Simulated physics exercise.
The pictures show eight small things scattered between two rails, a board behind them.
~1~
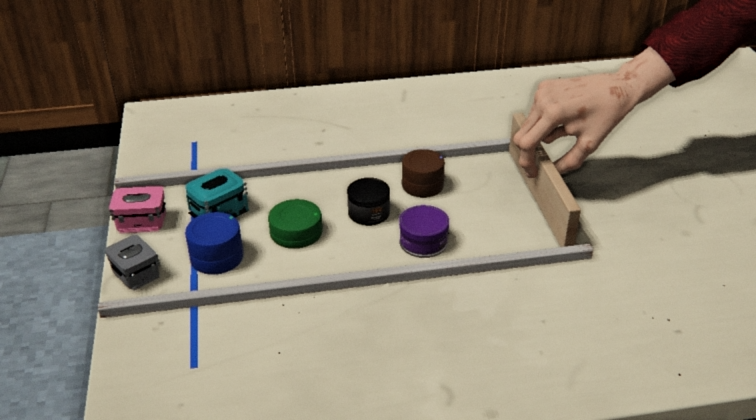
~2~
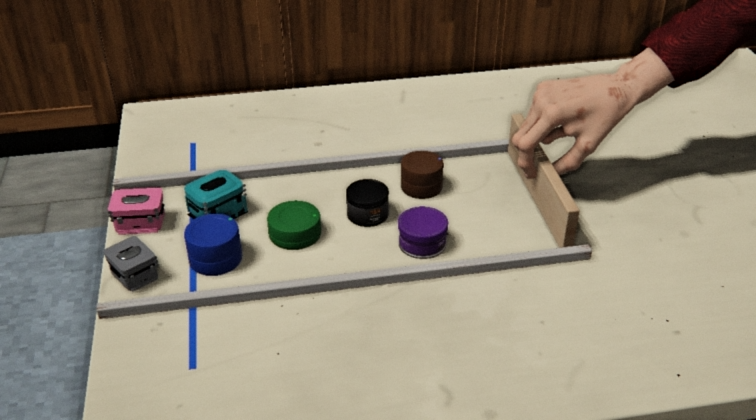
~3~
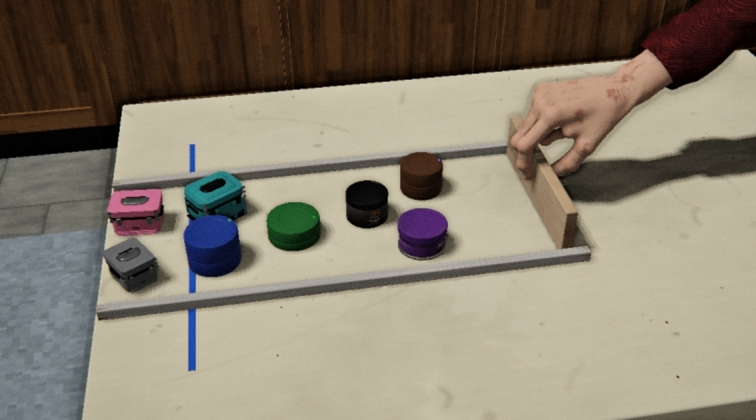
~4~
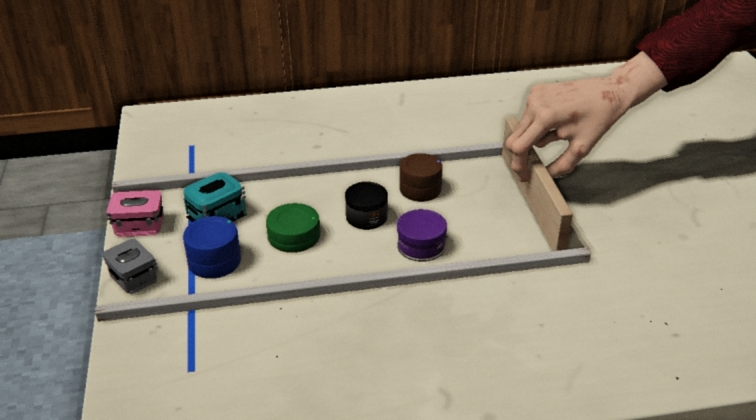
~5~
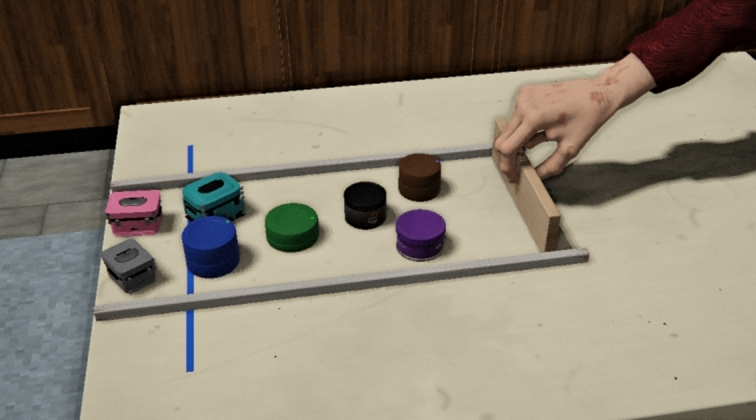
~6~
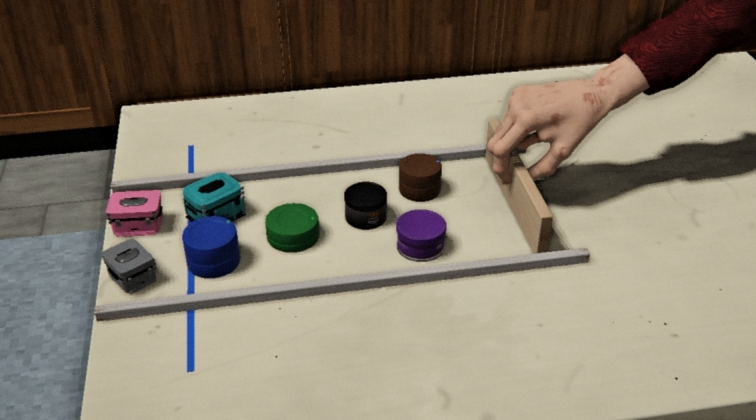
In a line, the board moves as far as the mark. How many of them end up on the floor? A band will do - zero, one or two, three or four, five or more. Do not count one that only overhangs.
Answer - one or two.
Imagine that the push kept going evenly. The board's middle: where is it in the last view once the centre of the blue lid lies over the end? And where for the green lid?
The middle is at (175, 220) when it's the blue lid, and at (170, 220) when it's the green lid.
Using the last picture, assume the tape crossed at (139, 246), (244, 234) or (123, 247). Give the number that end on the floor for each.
You'd get 5, then 0, then 8.
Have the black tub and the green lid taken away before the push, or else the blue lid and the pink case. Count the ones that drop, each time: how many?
The counts: 1 and 0.
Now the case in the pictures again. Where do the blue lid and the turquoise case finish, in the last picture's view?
First at (111, 279); second at (122, 211).
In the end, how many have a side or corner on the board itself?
Contact count: 3.
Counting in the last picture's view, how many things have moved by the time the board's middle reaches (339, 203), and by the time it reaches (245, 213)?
That gives 4 for the first and 8 for the second.
A little later, none off yet; grey case at rest near (130, 267); pink case at rest near (136, 214); blue lid at rest near (212, 247).
Next, none off yet; grey case shifted a little near (112, 274); pink case shifted a little near (122, 216); blue lid shifted about its own width near (157, 271).
When it is over, the number that fall off is one or two; down, pink case and grey case.
